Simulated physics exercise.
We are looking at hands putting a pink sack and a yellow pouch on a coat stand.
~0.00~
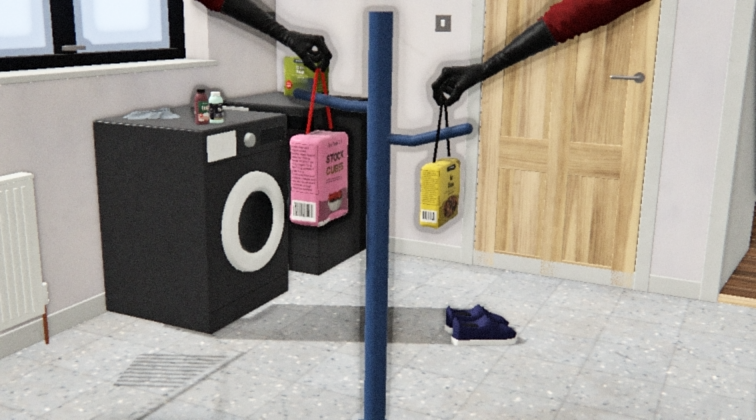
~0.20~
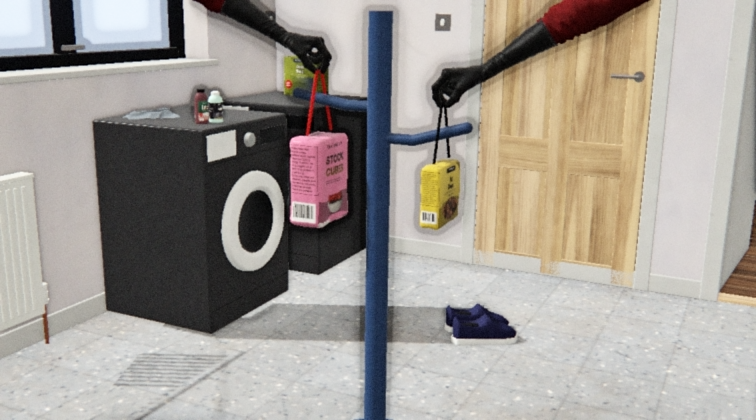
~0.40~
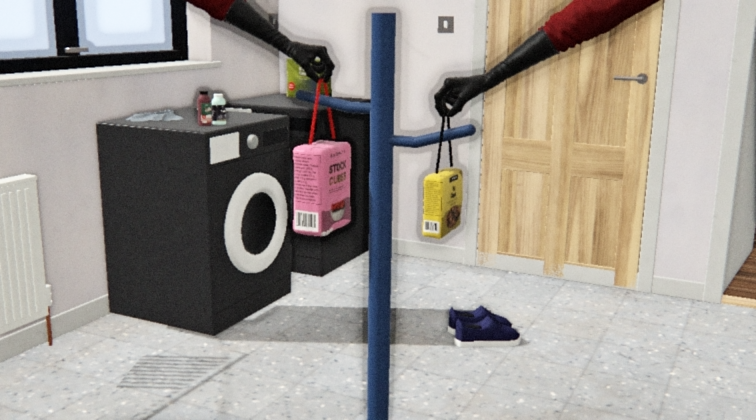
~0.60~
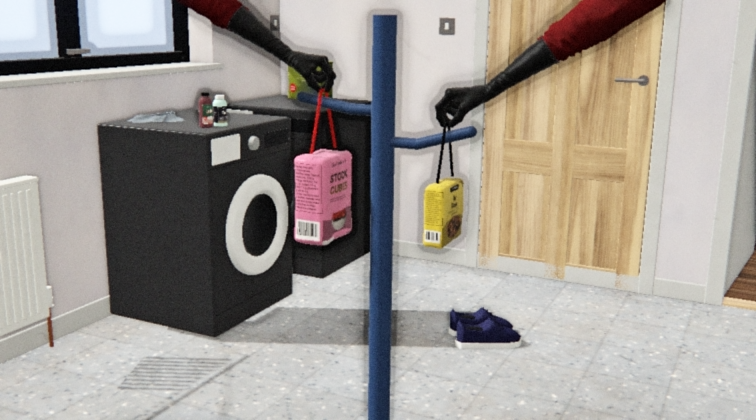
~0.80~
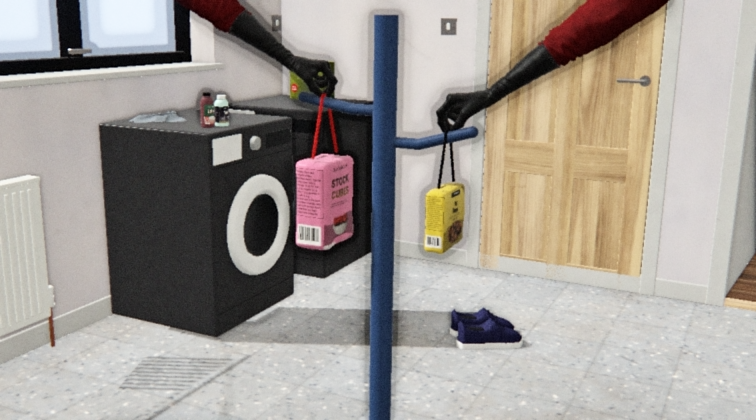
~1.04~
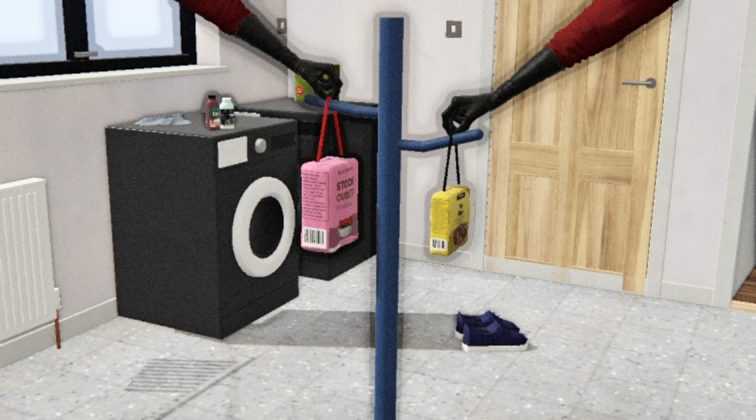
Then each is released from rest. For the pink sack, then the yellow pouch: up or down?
The pink sack remains on its peg, the yellow pouch stays hanging.
Around 1.24 s, pink sack hanging from its loop near (331, 204); yellow pouch hanging from its loop near (450, 221).
Finally, pink sack hanging from its loop near (330, 205); yellow pouch hanging from its loop near (447, 222). The pink sack stays hanging and the yellow pouch holds on.
